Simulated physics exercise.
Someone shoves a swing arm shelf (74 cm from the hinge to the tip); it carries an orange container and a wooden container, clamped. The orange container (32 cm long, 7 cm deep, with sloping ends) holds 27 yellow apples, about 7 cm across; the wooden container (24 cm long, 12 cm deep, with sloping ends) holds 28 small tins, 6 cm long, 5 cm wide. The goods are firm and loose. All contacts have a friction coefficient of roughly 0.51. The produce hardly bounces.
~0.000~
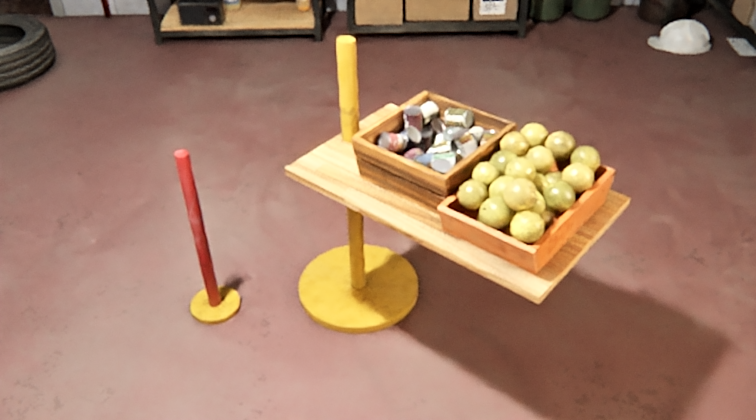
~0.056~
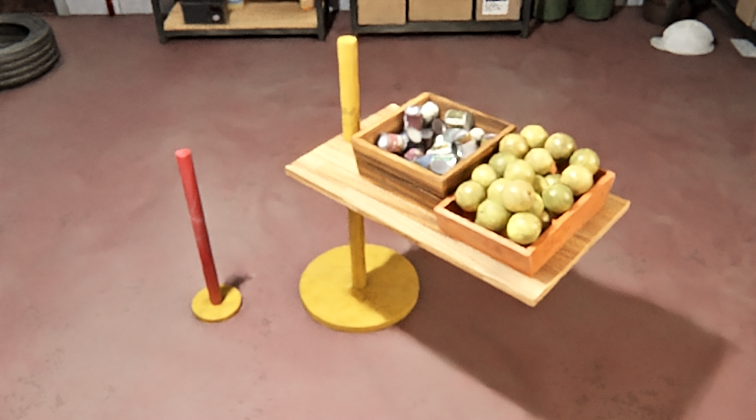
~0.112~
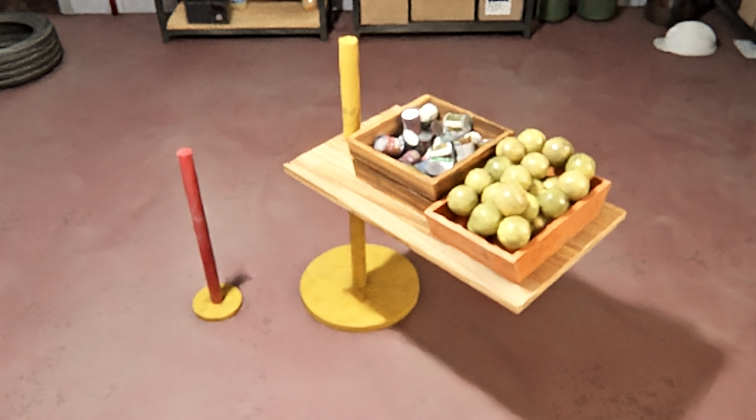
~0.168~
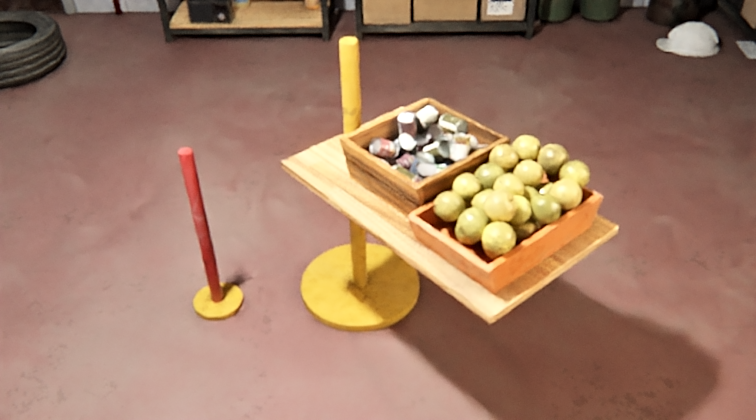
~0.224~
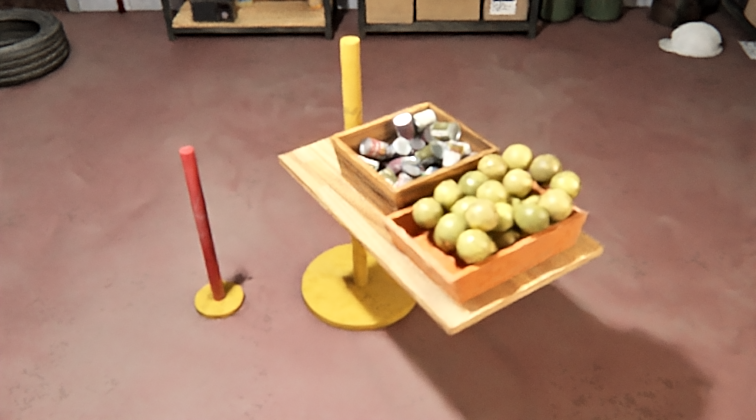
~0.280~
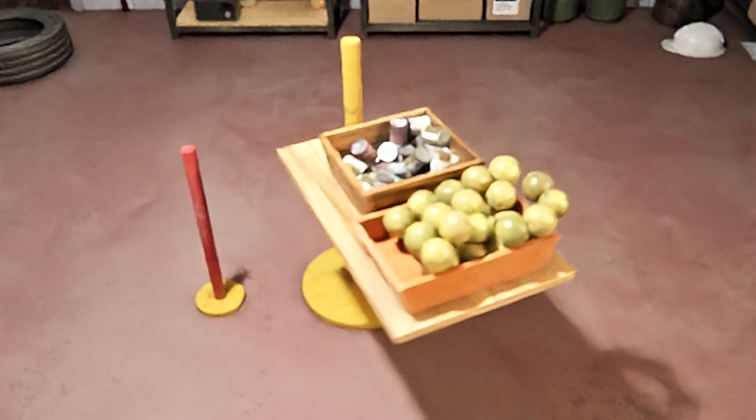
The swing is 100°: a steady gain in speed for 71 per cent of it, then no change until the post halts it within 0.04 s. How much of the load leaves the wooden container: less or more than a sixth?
The wooden container loses under a sixth of its small tins.
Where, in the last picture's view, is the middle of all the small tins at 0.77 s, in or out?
Around (256, 148).
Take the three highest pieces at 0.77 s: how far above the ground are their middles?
Some 82 cm up.
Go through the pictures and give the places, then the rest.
In the first frame (places track the rim corner closest to us here), wooden container (its farthest corner) (426, 92); orange container (534, 248); 0° round; all still inside.
In the second frame, wooden container (427, 93); orange container (529, 251); 1° round.
In the third frame, wooden container (428, 95); orange container (515, 257); 4° round.
In the fourth frame, wooden container (429, 99); orange container (490, 267); 8° round.
In the fifth frame, wooden container (428, 103); orange container (454, 277); 15° round; 1 out, the lowest apple at (546, 170).
In the sixth frame, wooden container (426, 109); orange container (403, 287); 23° round; 2 out, the lowest apple at (538, 187).
After 0.57 s, it reaches the stop.
After 0.65 s, the orange container is down by 13 of 27 and the wooden container has all 28.
After 0.77 s, the orange container is down by 14 of 27 and the wooden container has all 28.
After 0.99 s, the orange container is down by 16 of 27 and the wooden container is down by 1 of 28.
Outcome (at 1.42 s), the orange container is down by 16 of 27 and the wooden container is down by 1 of 28. Asked share, 1 of 28, 4 per cent.
